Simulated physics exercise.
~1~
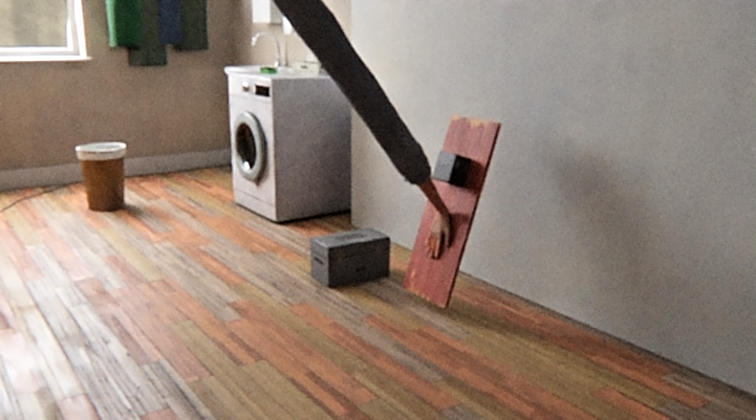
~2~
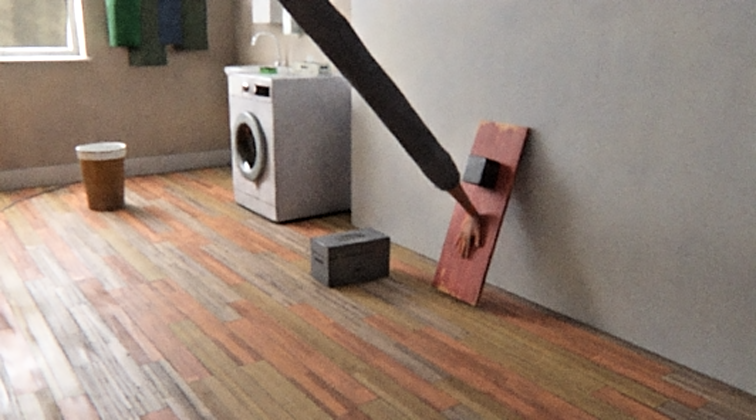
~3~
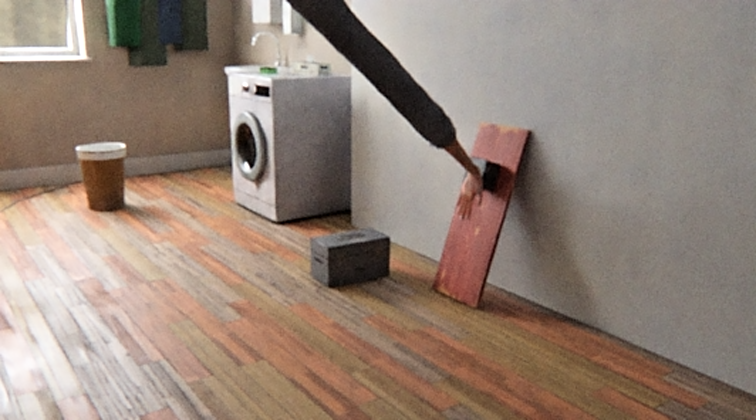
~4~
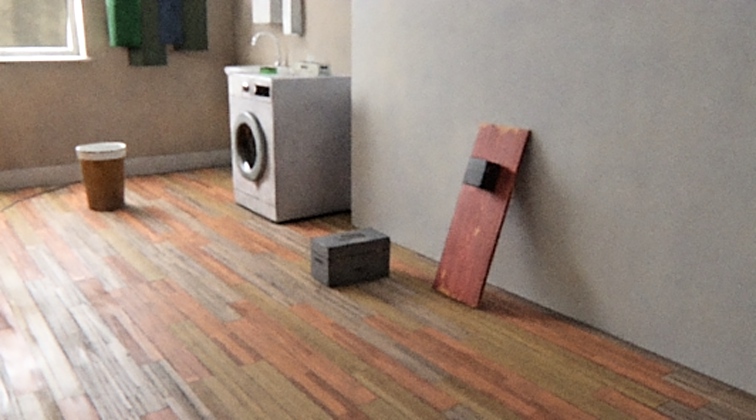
At the start, an arm in a dark sleeve reaches down from the top and holds a red board with a small dark block on its face, near a plain grey wall. A grey box sits on the wooden floor to the left, with a washing machine and a bin farther back. The hand shifts the board slightly to the right, so that it leans against the wall. Next the hand moves up beside the dark block, while the board stays put. Finally the arm is gone, and the board remains leaning, with the grey box still in its place.
